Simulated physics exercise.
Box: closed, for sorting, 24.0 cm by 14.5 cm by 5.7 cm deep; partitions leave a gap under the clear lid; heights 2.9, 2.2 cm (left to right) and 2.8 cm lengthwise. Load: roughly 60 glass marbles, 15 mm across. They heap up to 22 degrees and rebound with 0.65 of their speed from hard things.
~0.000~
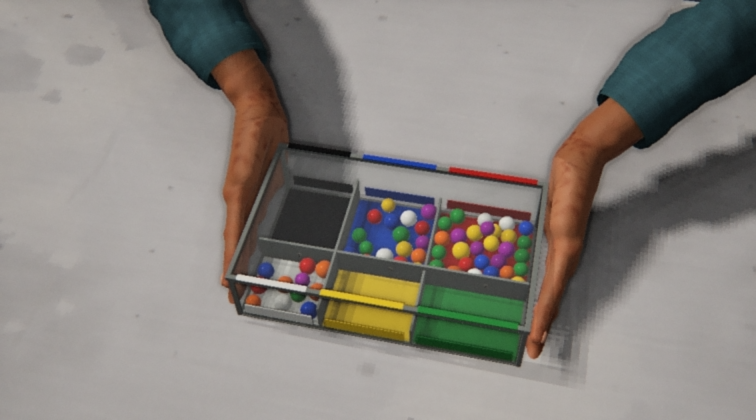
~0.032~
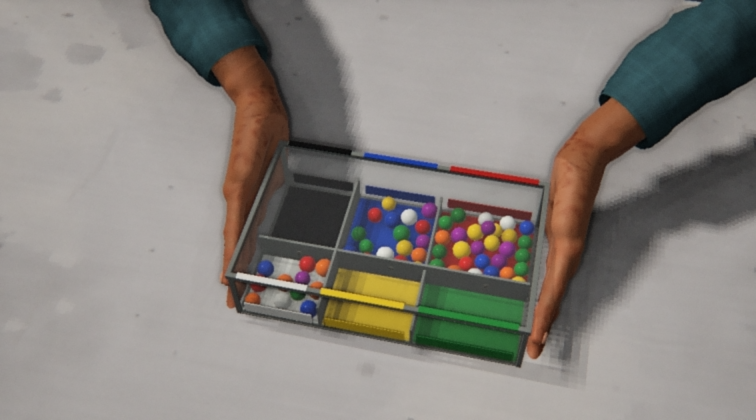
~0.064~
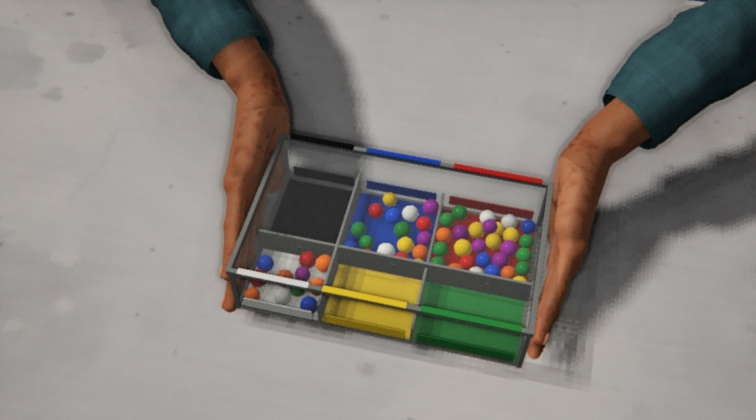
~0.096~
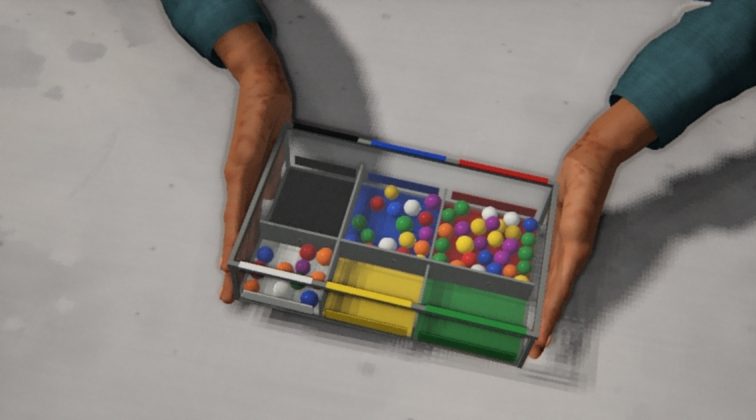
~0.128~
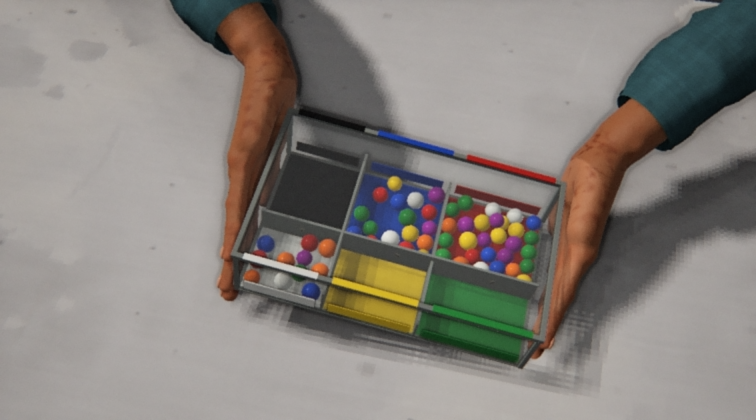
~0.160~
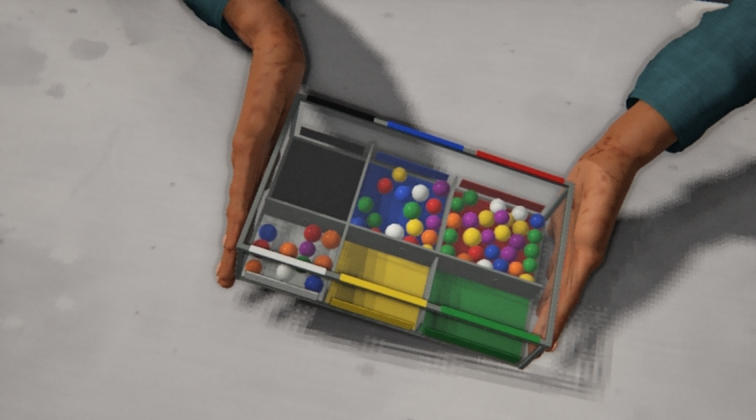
On a pale grey surface, two hands in teal sleeves hold a clear divided box of multicoloured marbles between their palms, nearly level at first. The hands then gradually tilt it, raising the left side so the right front corner sits lowest, while the marbles stay clustered in their compartments.
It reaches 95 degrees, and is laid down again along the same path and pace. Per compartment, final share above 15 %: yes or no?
Red yes; blue no; green yes; yellow no; white no; black no.
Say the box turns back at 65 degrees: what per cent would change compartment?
Some 0 per cent.
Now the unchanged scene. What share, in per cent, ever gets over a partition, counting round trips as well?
The share comes out near 60 per cent.
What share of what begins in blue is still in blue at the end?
That comes out at about 0 percent.
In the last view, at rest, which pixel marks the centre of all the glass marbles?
At about (483, 289).
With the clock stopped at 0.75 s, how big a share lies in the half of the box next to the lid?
Close to 60 in a hundred.
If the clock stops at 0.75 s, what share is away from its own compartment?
Value: Close to 10 %.
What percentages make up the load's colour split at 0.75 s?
Red 55 %, blue 25 %, green 0 %, yellow 5 %, white 15 %, black 0 %.
After 0.75 s, tilt 95 degrees; red 55 %, blue 25 %, yellow 5 %, white 15 %.
Then, at 1.14 s, tilt 41 degrees; red 50 %, green 45 %, yellow 5 %.
After 1.61 s, tilt 0 degrees; red 50 %, green 45 %, yellow 5 %.
At rest (2.4 s), red 50 %, blue 0 %, green 45 %, yellow 5 %, white 0 %, black 0 %.
